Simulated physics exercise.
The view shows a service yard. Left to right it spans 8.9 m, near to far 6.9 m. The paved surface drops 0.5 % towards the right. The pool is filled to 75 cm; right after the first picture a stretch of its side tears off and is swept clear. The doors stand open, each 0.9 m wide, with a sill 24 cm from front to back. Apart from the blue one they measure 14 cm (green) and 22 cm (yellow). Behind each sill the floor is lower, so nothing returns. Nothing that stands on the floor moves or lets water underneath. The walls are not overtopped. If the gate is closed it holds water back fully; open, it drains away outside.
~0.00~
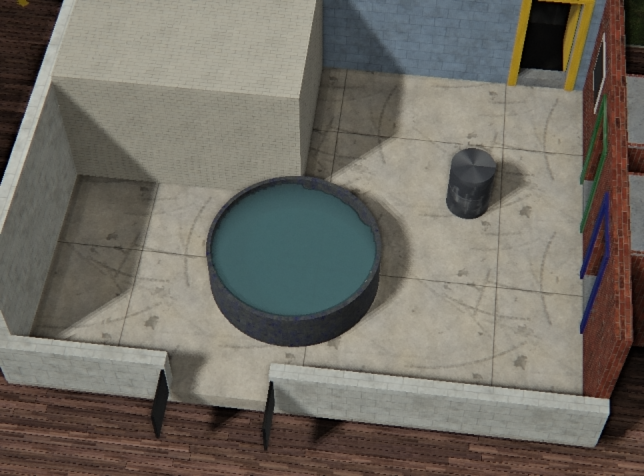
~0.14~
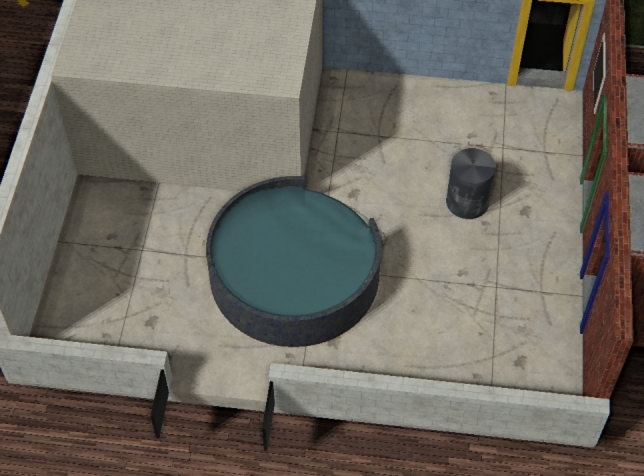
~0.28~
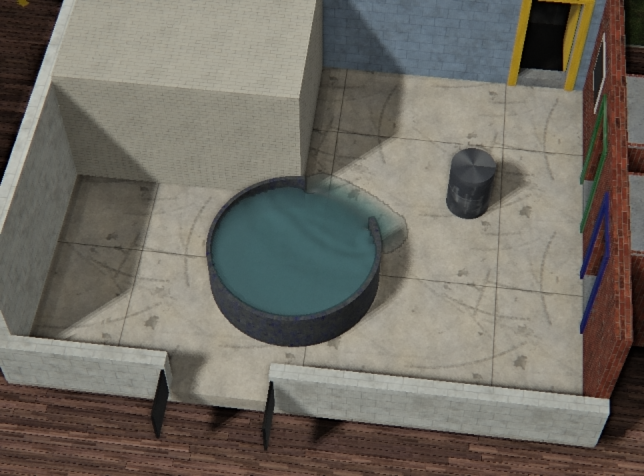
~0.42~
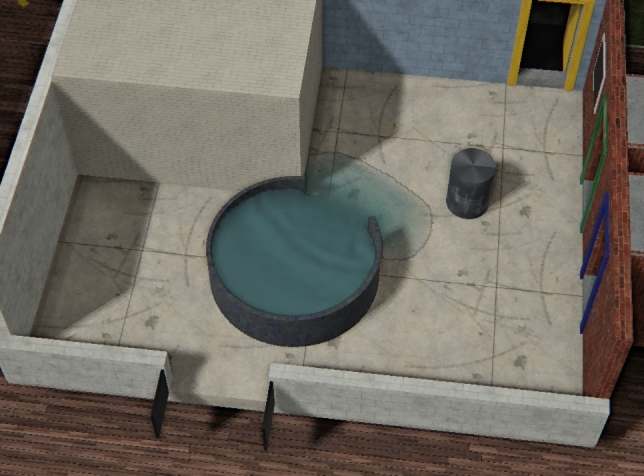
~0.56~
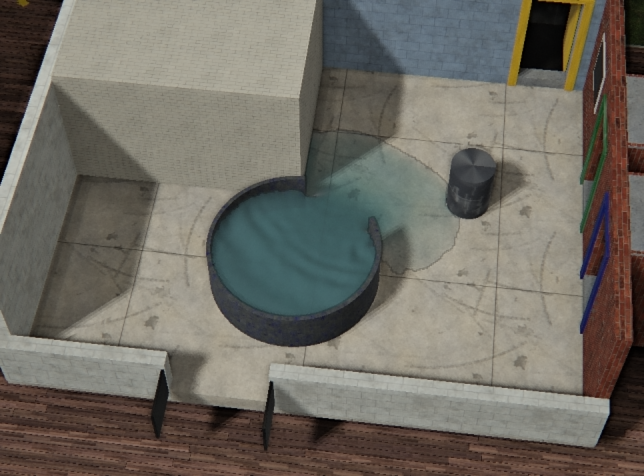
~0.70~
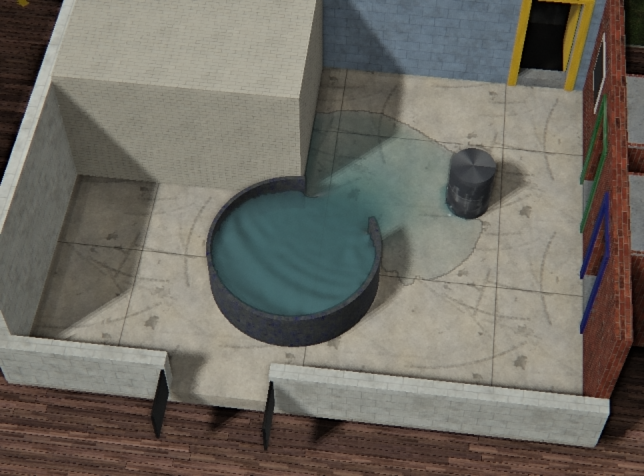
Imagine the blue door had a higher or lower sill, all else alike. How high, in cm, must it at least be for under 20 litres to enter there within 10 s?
At least 7 cm or so.
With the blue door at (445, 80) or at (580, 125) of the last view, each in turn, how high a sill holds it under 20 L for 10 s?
About 26 and 34 cm.
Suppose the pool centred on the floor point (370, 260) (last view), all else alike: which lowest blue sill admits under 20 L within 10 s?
Some 12.0 cm.
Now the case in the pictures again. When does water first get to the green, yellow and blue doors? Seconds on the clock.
Arrival: Green 2.0 s, yellow 1.5 s, blue 2.2 s.
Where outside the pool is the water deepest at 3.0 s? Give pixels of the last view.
At about (579, 107).
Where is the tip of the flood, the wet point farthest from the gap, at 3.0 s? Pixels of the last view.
Near (579, 92).
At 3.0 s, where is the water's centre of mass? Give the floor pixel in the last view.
Near (385, 196).
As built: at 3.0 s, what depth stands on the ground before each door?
Depths in cm: Green 11, yellow 30, blue 9.
After 1.4 s water covers 30 % of the floor, deepest (38 cm) near (349, 219); it has not reached the blue door.
After 3.0 s water covers 45 % of the floor, deepest (46 cm) near (579, 107); 9 cm at the blue door, 0 litres in over its 16 cm sill.
After 10.0 s water covers 90 % of the floor, deepest (20 cm) near (555, 420); 10 cm at the blue door, 0 litres in over its 16 cm sill.
At the blue door as built, the water arrived by 2.3 s and peaked near 13 cm at 4.2 s.
Run again over the same 10 s with other heights there, 34 litres in over 5.5 cm, 15 litres over 7.5 cm. The limit of 20 litres is kept from about 7 cm up.
